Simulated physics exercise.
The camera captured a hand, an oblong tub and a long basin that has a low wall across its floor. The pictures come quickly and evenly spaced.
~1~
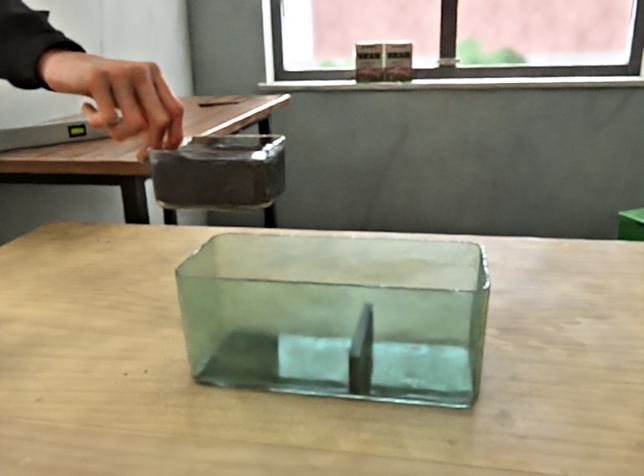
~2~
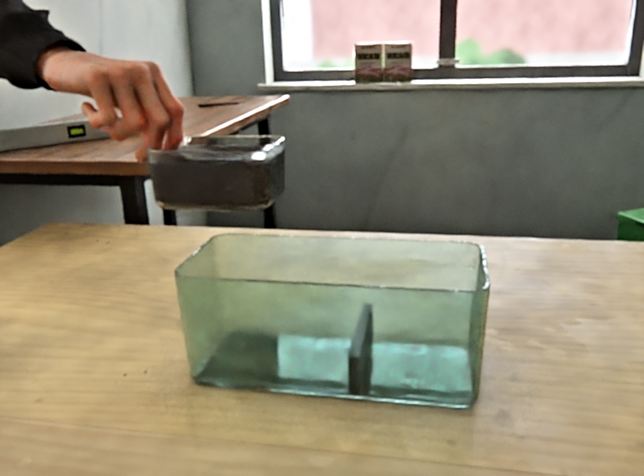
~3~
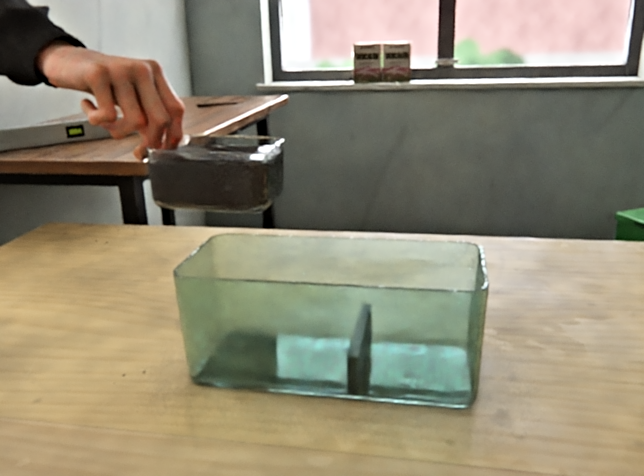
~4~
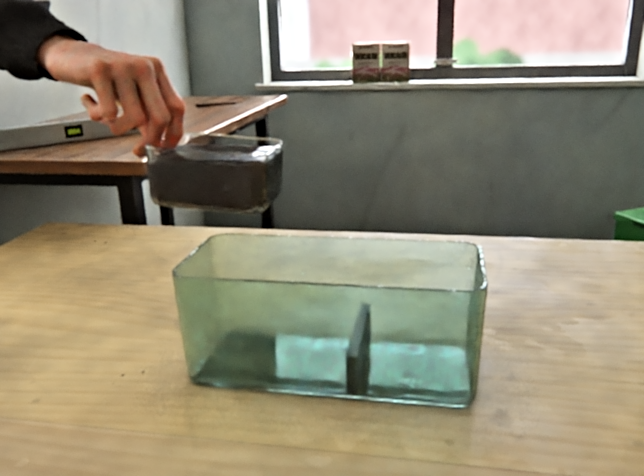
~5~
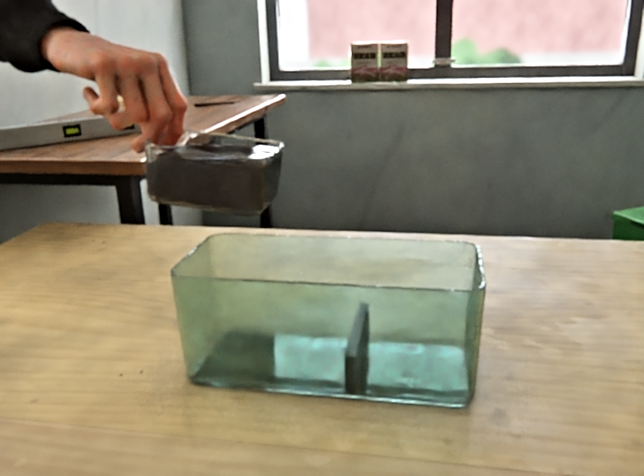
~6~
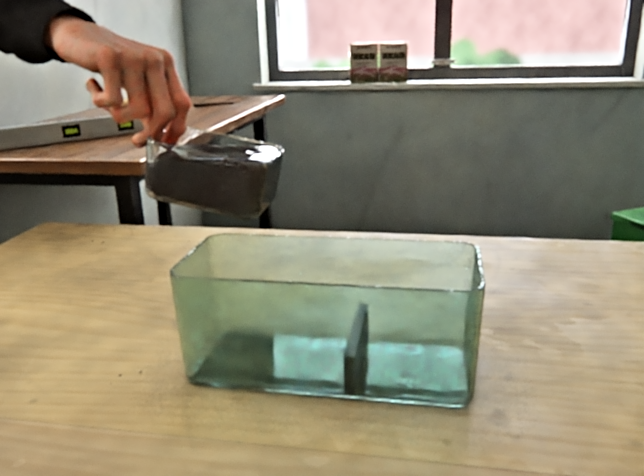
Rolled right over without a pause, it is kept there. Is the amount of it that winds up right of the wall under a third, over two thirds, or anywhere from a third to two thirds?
In the end it is under a third.
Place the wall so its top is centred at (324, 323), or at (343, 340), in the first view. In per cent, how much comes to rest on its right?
Try one about 70 %, try two about 55 %.
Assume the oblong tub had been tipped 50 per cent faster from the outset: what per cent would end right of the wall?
I'd say close to 5 per cent.
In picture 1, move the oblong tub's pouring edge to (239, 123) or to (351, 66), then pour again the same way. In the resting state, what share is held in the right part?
In order, roughly 5 percent and 90 percent.
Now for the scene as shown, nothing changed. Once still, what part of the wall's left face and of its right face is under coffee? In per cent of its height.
I'd say close to 40 per cent on the left side and 10 on the right.
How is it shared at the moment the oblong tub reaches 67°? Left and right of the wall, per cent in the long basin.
Left part close to 30 in a hundred, right part close to 5.
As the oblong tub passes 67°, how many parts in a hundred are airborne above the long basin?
That comes to near 30 percent.
A moment on, the oblong tub is tipped part way and 37 per cent is still to pour, 31 is left of the wall and 3 right of it.
Next, the oblong tub is tipped right over and 5 per cent is still to pour, 82 is left of the wall and 10 right of it.
Then the oblong tub is tipped right over and 0 per cent is still to pour, 89 is left of the wall and 11 right of it.
Later the oblong tub is tipped right over and 0 per cent is still to pour, 89 is left of the wall and 11 right of it.
In the end 89 per cent lies left of the wall, 11 right of it and 0 outside.
